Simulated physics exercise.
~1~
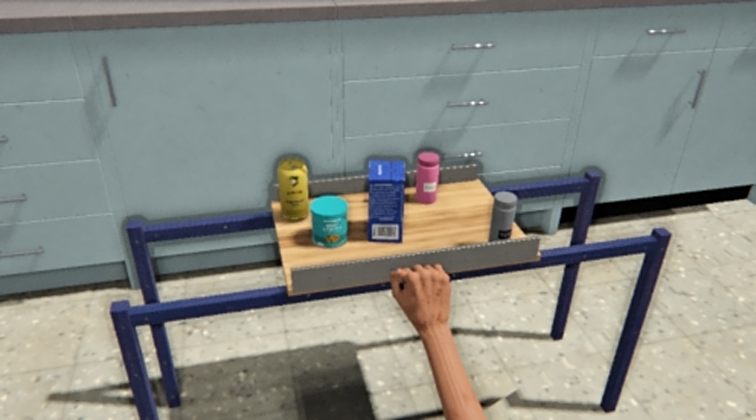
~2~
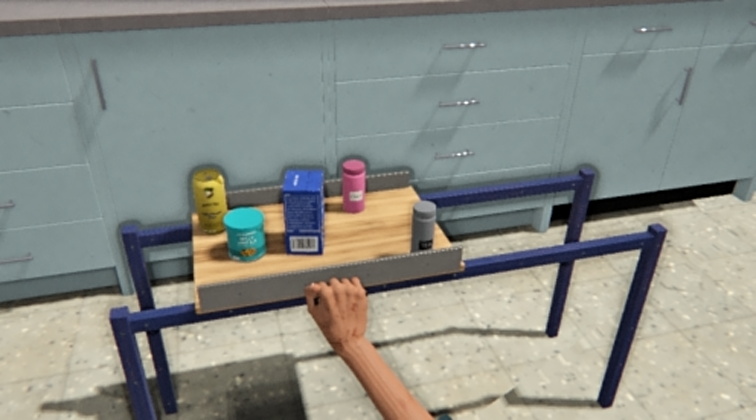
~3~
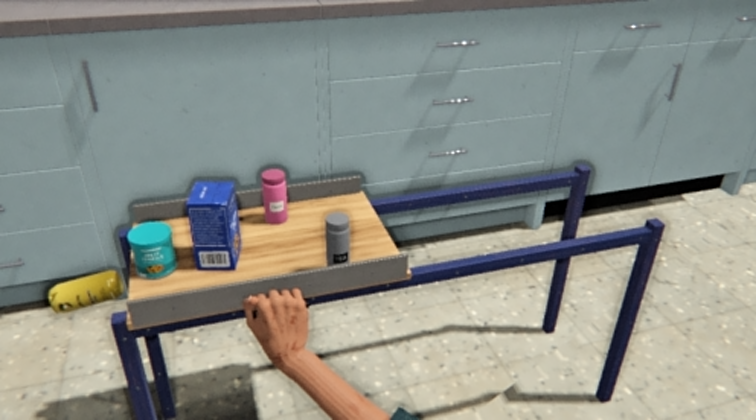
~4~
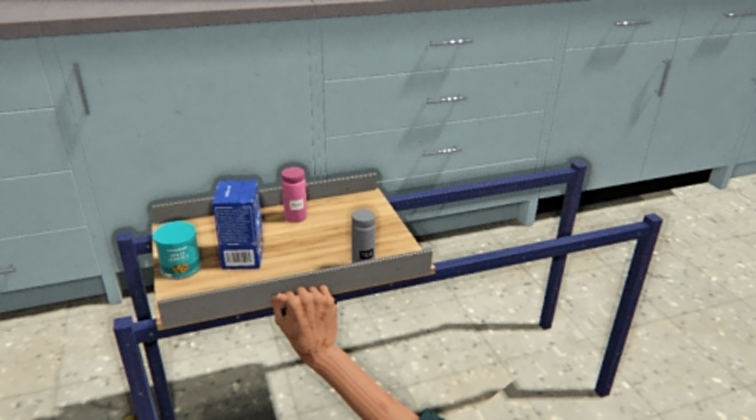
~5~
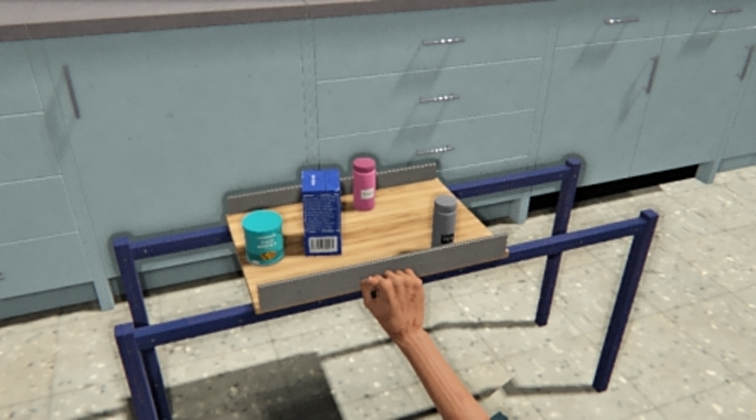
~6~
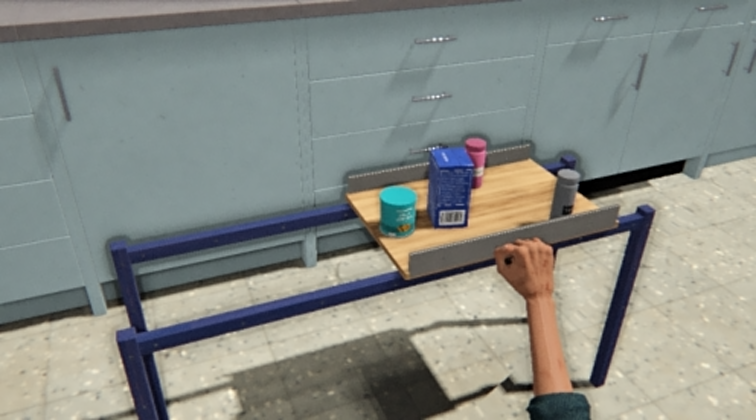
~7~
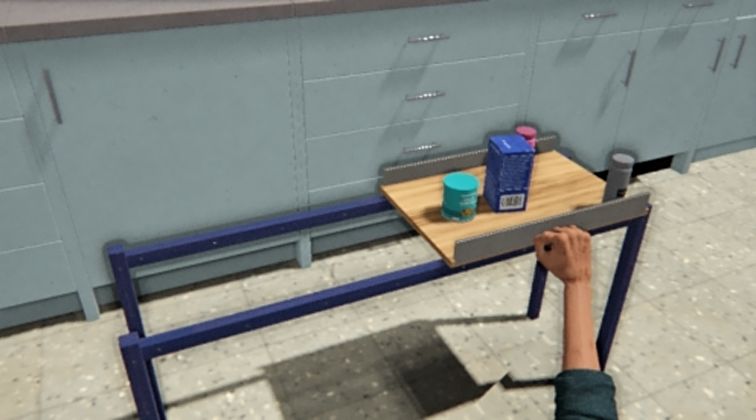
A wooden tray with low grey rails along its front and back slides on a blue metal frame before pale blue kitchen drawers, seen from slightly above. It carries a yellow can and a turquoise tin at the left, a blue carton mid-tray, a pink shaker behind and a grey shaker at the right. A hand at the front rail moves the tray left, and the yellow can drops off the open left end onto its side. The hand then sweeps the tray far right. The tin, the upright carton and both shakers end still aboard, without the can.
